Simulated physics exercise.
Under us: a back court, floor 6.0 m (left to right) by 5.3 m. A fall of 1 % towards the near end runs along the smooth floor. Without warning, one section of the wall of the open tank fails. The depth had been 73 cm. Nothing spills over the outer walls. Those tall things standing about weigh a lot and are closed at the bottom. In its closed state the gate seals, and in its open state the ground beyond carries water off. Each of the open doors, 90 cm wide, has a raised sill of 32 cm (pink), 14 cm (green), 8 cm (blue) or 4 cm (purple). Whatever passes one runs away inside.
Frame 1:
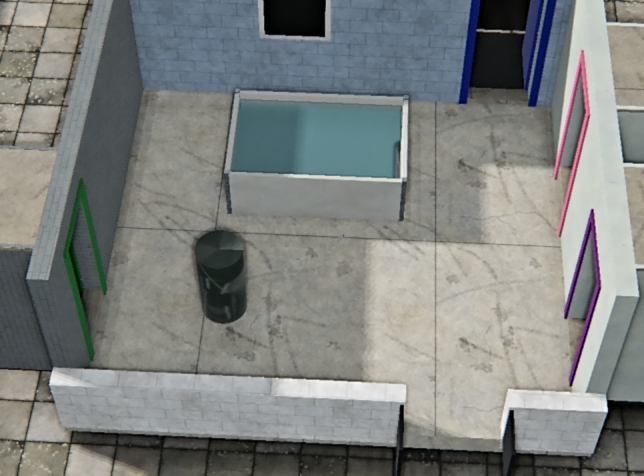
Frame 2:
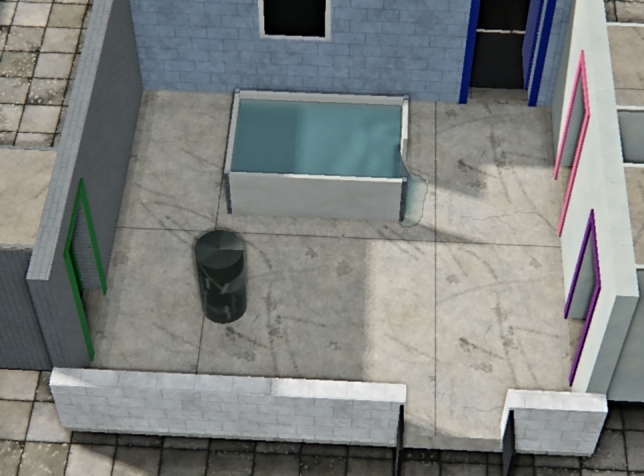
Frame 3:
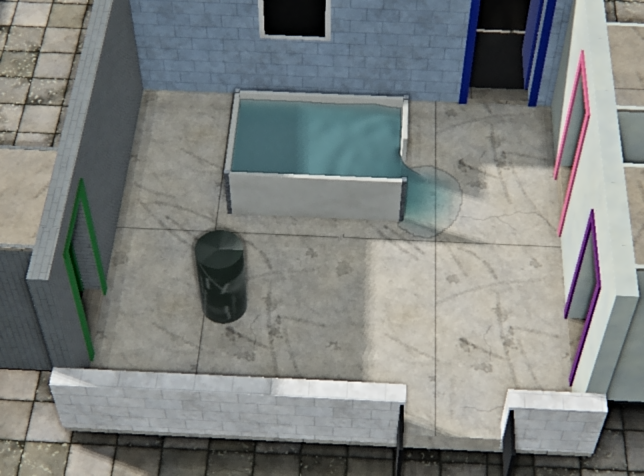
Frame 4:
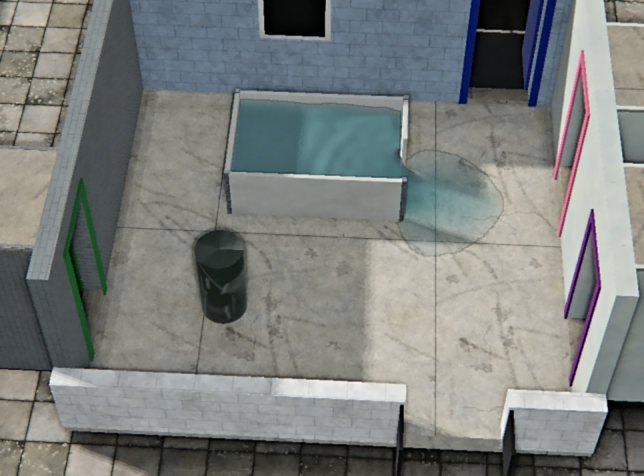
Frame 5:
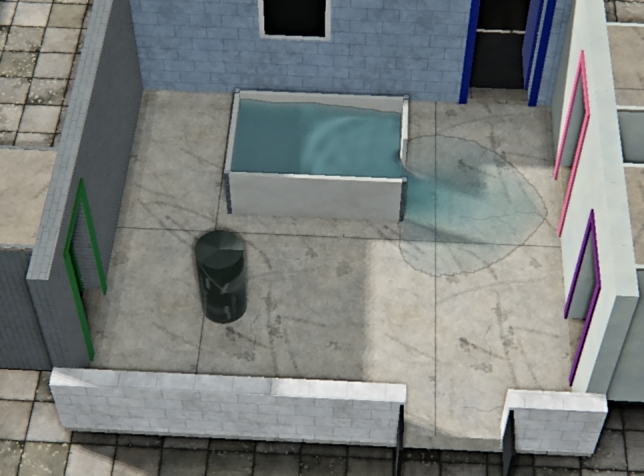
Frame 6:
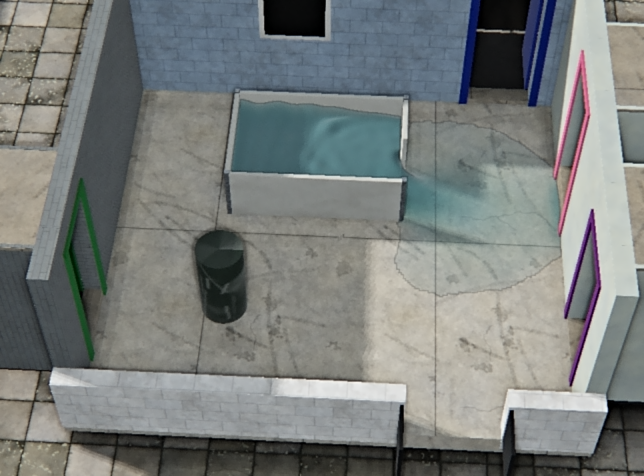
The clip opens on a walled court with a full, still open tank and a dark barrel standing nearby. A section of the tank's right side gives way and water pours through the gap onto the floor, fanning out into a widening, thin sheet that reaches the right wall, while the barrel stays put.
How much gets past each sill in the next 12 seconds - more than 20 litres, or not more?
In order: Pink door: Below the cap, green door: Below the cap, blue door: Above the cap, purple door: Above the cap.
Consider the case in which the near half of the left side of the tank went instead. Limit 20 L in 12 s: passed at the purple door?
Against the limit, purple exceeds it.
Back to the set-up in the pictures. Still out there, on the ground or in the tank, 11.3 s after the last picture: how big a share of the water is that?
About 72 per cent.
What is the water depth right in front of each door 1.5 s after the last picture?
Pink 32 cm, green 0 cm, blue 17 cm, purple 11 cm.
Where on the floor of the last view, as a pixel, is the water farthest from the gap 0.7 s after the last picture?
I'd put it close to (563, 362).
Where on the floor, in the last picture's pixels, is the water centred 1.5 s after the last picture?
Near (395, 196).
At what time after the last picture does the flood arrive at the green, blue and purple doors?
Doors: Green 5.0 s / blue 0.3 s / purple 0.6 s.
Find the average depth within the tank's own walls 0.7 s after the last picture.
The average depth is around 52 cm.
Then, 0.7 s after the last picture water covers 25 % of the floor and is deepest (37 cm) near (409, 200); pink door 32 cm at the sill, 0 L in, green door not reached, blue door 5 cm at the sill, 0 L in, purple door 8 cm at the sill, 0 L in.
Then, 1.5 s after the last picture water covers 30 % of the floor and is deepest (37 cm) near (567, 425); pink door 32 cm at the sill, 1 L in, green door not reached, blue door 17 cm at the sill, 7 L in, purple door 11 cm at the sill, 16 L in.
Then, 2.8 s after the last picture water covers 45 % of the floor and is deepest (25 cm) near (537, 423); pink door 20 cm at the sill, 2 L in, green door not reached, blue door 16 cm at the sill, 54 L in, purple door 9 cm at the sill, 42 L in.
Then, 6.3 s after the last picture water covers 80 % of the floor and is deepest (14 cm) near (552, 424); pink door 13 cm at the sill, 2 L in, green door 7 cm at the sill, 0 L in, blue door 10 cm at the sill, 107 L in, purple door 9 cm at the sill, 96 L in.
Then, 11.3 s after the last picture water covers 95 % of the floor and is deepest (10 cm) near (244, 409); pink door 6 cm at the sill, 2 L in, green door 8 cm at the sill, 0 L in, blue door 4 cm at the sill, 110 L in, purple door 6 cm at the sill, 130 L in.
